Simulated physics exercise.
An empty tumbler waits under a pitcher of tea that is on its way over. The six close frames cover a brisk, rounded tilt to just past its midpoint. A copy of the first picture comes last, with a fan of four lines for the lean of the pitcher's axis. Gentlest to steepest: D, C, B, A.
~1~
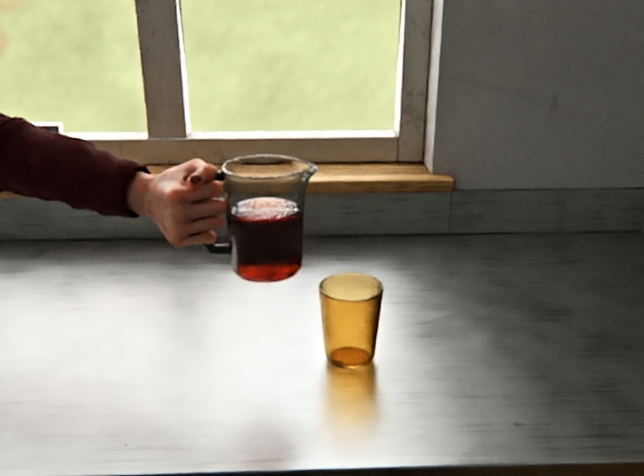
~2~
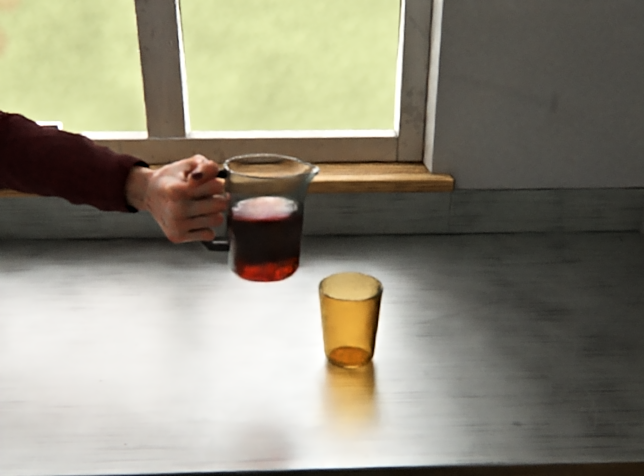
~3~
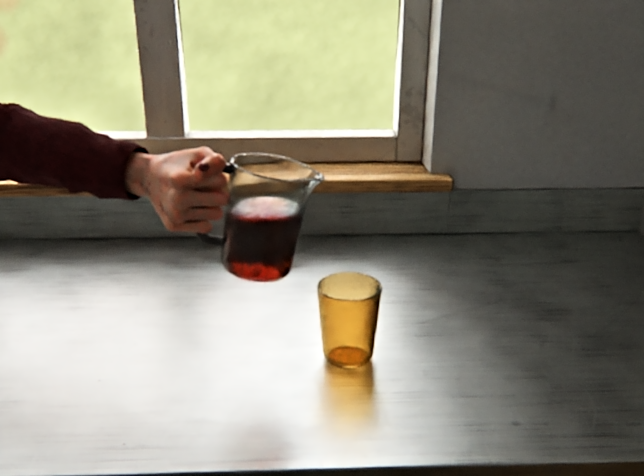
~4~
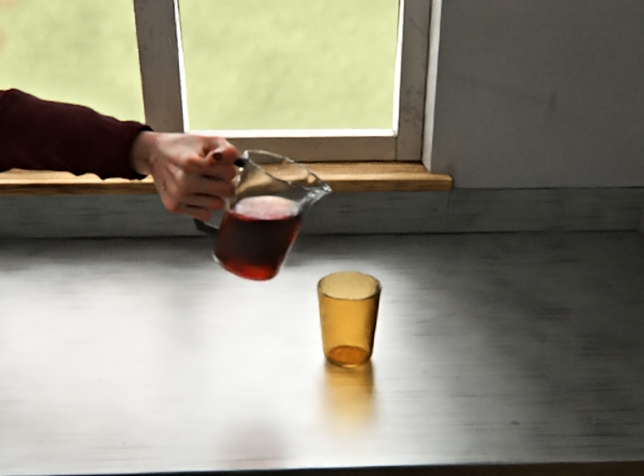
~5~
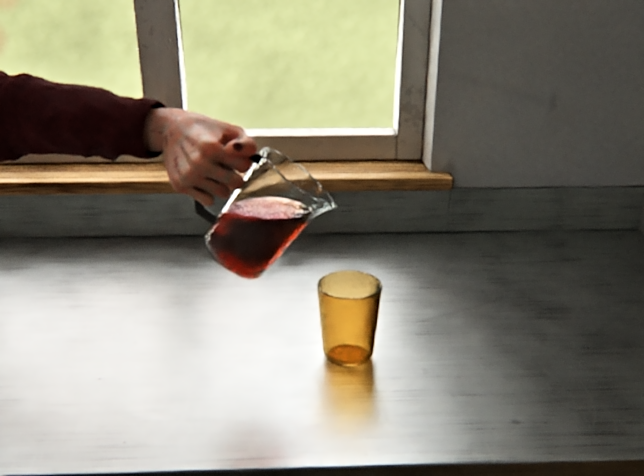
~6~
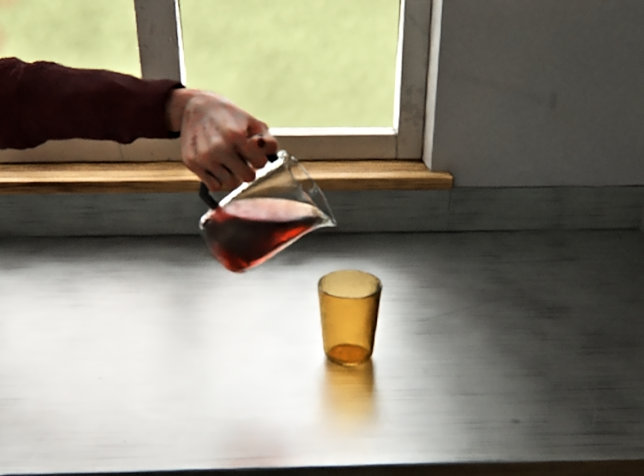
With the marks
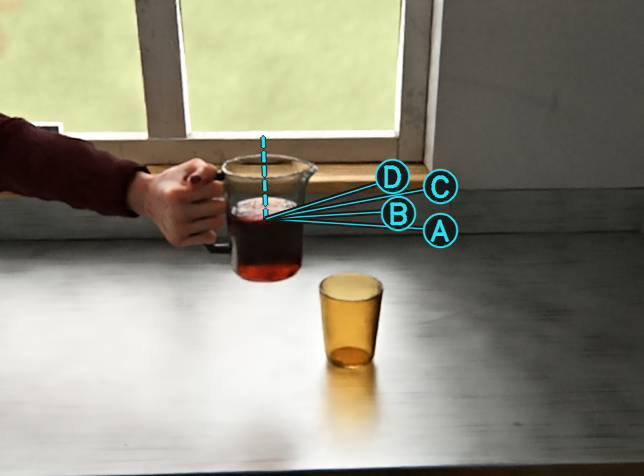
A hand tilts a glass pitcher of tea steadily rightward above an empty amber tumbler.
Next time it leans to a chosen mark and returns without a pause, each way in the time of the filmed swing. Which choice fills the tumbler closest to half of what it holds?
Best: D.
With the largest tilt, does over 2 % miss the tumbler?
Yes.
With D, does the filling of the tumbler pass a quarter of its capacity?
Yes, clearly.
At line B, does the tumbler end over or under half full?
Over.
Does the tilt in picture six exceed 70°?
No, it does not.
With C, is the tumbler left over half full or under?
Over half.
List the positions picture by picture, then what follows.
Upright, lip at (316, 168); rim of the tumbler round (351, 286); nothing has left yet, in the first frame.
Tipped about 3°, lip at (318, 170); nothing has left yet, in the second frame.
Tipped about 11°, lip at (323, 177); nothing has left yet, in the third frame.
Tipped about 23°, lip at (330, 190); nothing has left yet, in the fourth frame.
Tipped about 37°, lip at (336, 206); nothing has left yet, in the fifth frame.
Tipped about 53°, lip at (336, 223); nothing has left yet, in the sixth frame.
In cyan, A at (423, 228); B at (381, 212); C at (423, 189); D at (377, 183).
With A, the tumbler ends with about 83 % of what it can hold; 19 % of the tea is spilt.
With B, the tumbler ends with about 78 % of what it can hold; 11 % of the tea is spilt.
With C, the tumbler ends with about 69 % of what it can hold; 3 % of the tea is spilt.
With D, the tumbler ends with about 50 % of what it can hold.
